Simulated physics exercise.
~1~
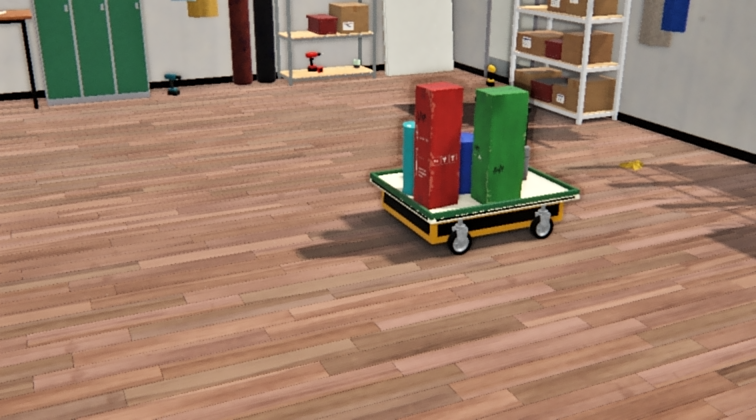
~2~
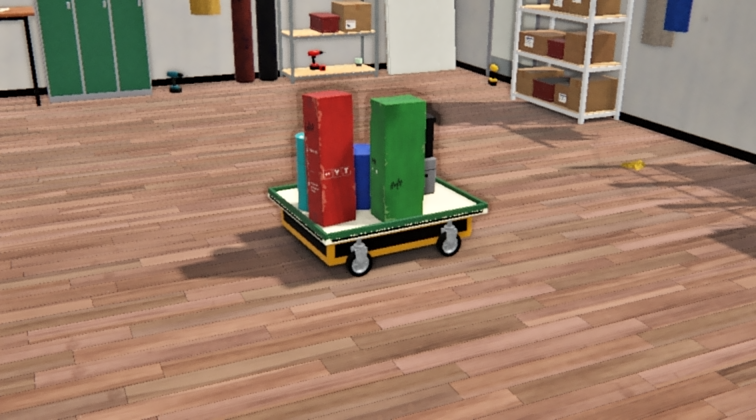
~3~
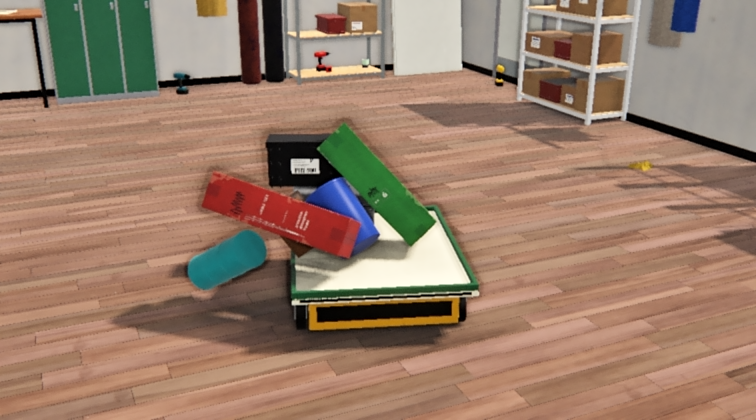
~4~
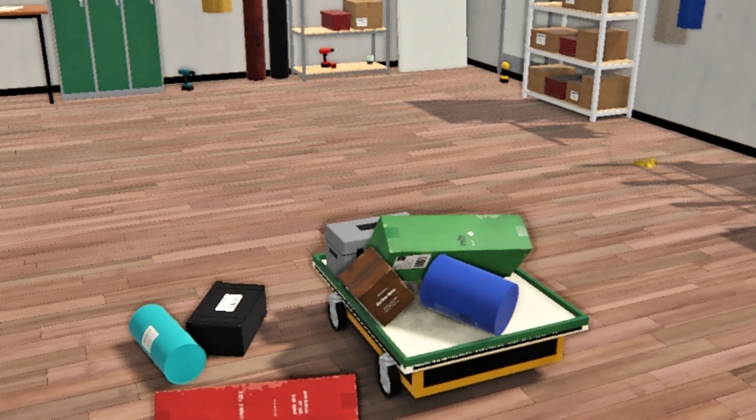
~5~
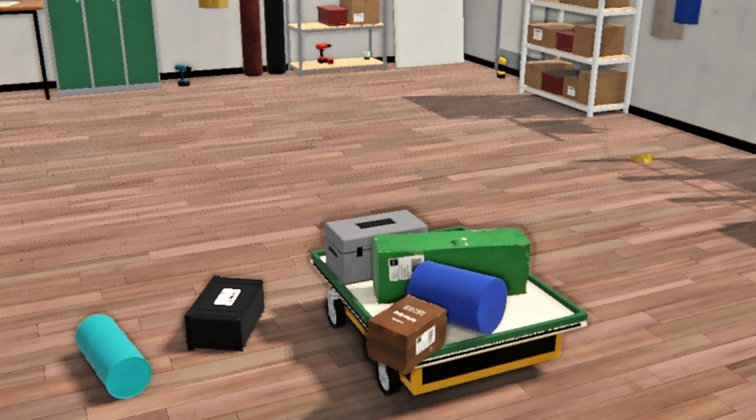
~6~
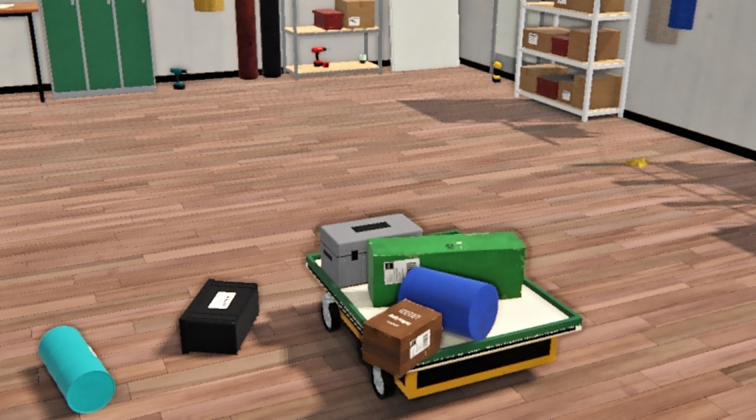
A wheeled cart with a green-rimmed pale deck rolls left across the plank floor of a storage room, seen from slightly above by a gently swaying camera. Tall red and green boxes stand at its front, with a turquoise canister, a blue pail and darker items behind, while lockers and shelves line the walls. The cart swings round toward the viewer, and its load tips leftward. The canister, red box and black tote fall to the floor. The cart stops with the green box, blue pail and brown parcel toppled beside the grey toolbox, as the canister rolls farther left.
